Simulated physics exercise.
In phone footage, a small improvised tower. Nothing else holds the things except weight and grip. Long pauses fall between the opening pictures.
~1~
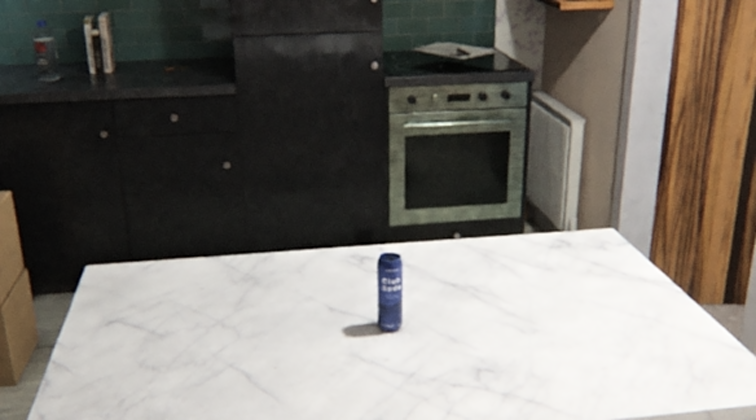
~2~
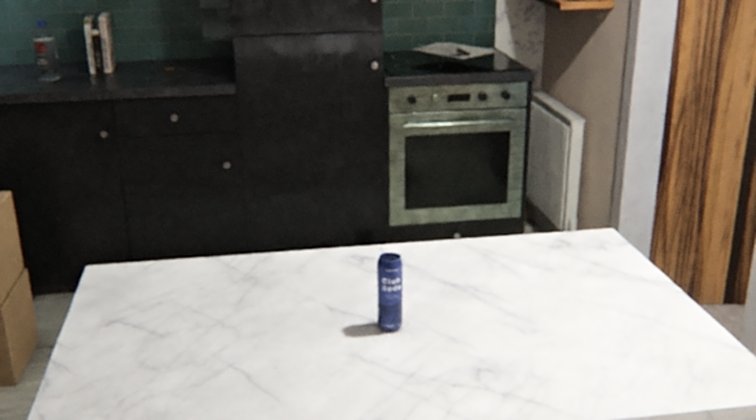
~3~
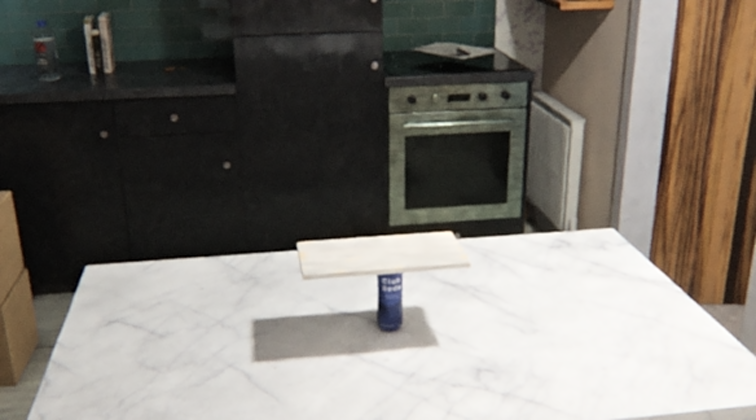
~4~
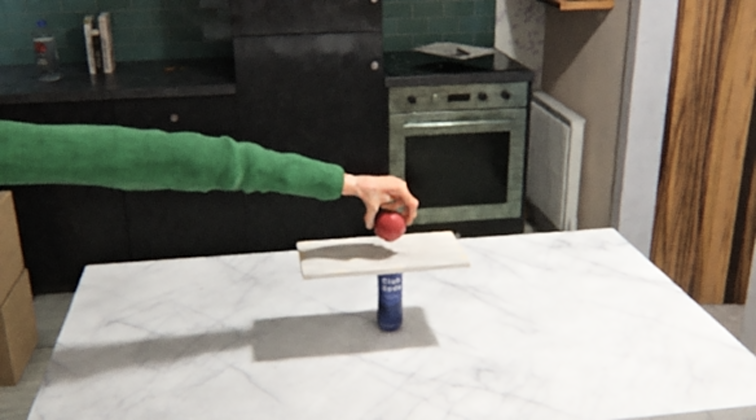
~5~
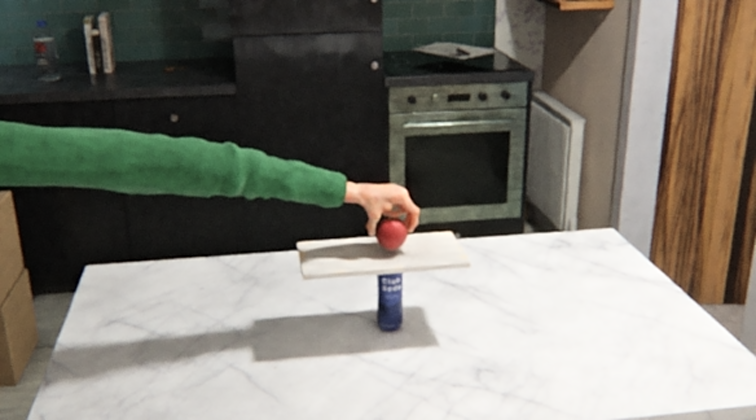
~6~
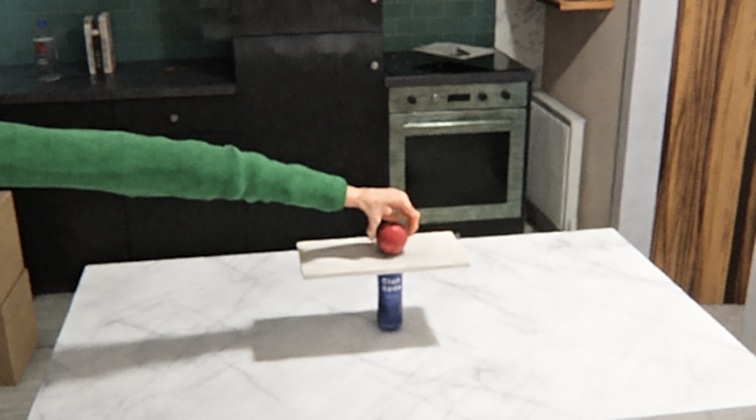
A green-sleeved arm reaches in from the left and lowers a red tomato a short way onto a pale board, the hand still on it in the last view. Before that, a blue can stands alone on a white marble table, then the board appears across its top. The steady camera looks slightly down at a kitchen with dark cabinets, green tiles and an oven behind.
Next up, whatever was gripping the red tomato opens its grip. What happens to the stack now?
The stack remains standing.
Then, 0.20 s after the last picture, nothing has stirred.
Then, 0.30 s after the last picture, red tomato resting near (392, 238).
At rest, all 3 in place. Seen from the same camera at the end, red tomato near (391, 238). The stack keeps its balance.
